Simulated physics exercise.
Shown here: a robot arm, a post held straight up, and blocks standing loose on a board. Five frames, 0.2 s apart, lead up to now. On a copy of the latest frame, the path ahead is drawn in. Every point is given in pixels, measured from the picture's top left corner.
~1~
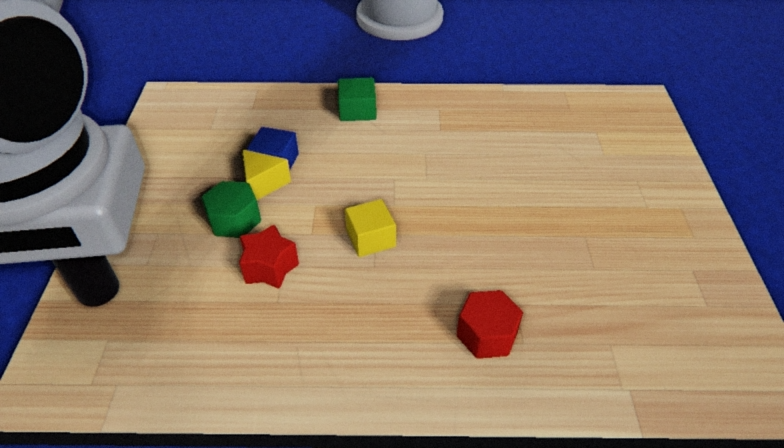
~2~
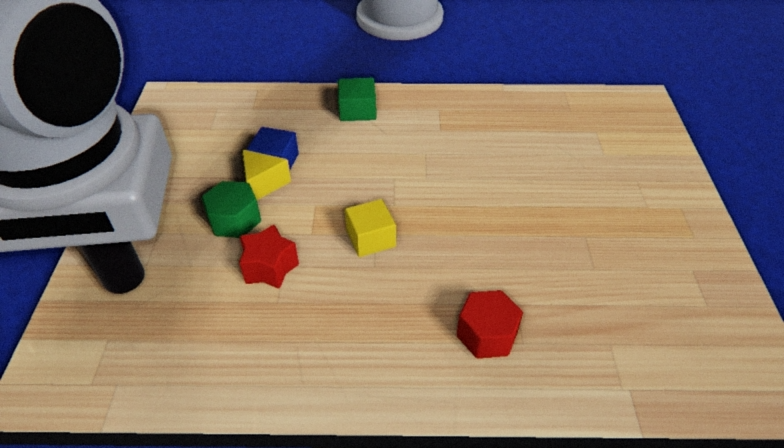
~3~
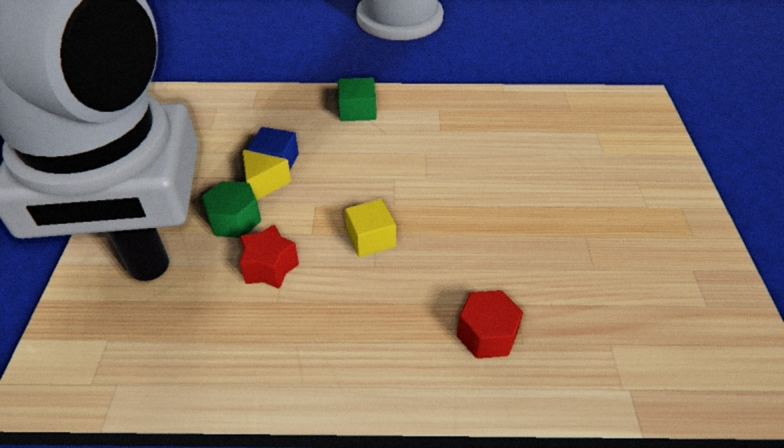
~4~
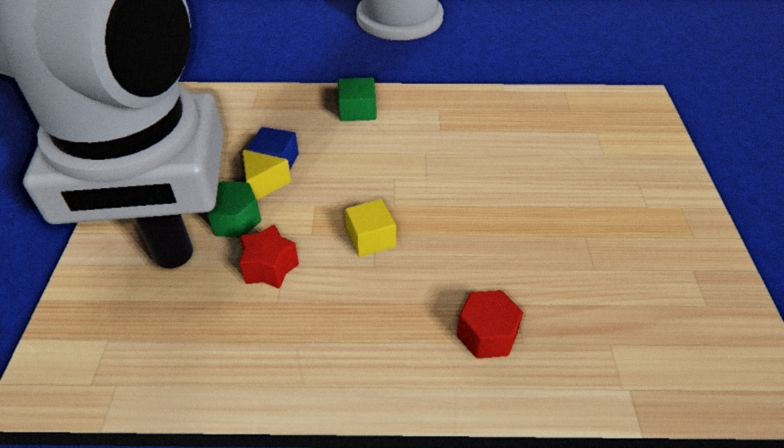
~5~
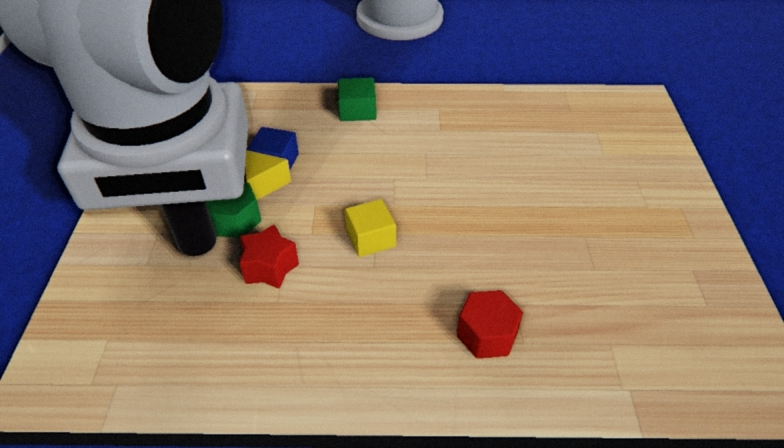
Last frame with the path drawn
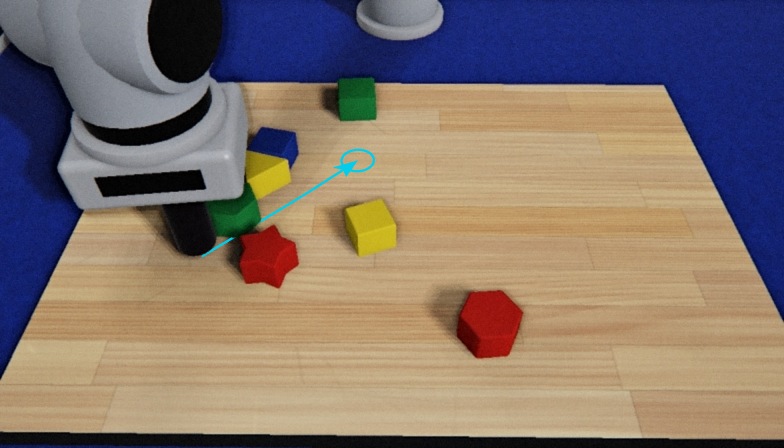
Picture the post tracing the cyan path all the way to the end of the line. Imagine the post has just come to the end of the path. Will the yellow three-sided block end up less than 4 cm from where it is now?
My answer is no.
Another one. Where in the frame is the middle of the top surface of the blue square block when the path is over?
Its top centre lands on (278, 121).
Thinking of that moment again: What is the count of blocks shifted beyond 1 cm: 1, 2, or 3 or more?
It should be three or more, as far as I can tell.
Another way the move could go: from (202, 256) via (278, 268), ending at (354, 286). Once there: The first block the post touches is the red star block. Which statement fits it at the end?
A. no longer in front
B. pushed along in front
Choice B: Pushed along in front.
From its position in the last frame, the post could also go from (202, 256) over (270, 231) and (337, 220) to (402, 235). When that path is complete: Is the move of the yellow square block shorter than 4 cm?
No, it doesn't check out.
Drawn move, straight from (202, 256) to (358, 160).
On the path given first. One third of the way, post (258, 208); green hexagon (280, 172), turned 20° clockwise; yellow three-sided block (291, 146), turned 50° anticlockwise; blue square block (277, 127), turned 40° anticlockwise.
Two thirds of the way, post (311, 177); green hexagon (325, 142); yellow three-sided block (319, 118), turned 85° anticlockwise; blue square block (278, 121), turned 70° anticlockwise.
At the end, post (357, 148); green hexagon (353, 113), turned 35° anticlockwise; yellow three-sided block (319, 103), turned 120° anticlockwise; red star block still; blue square block (278, 121), turned 70° anticlockwise.
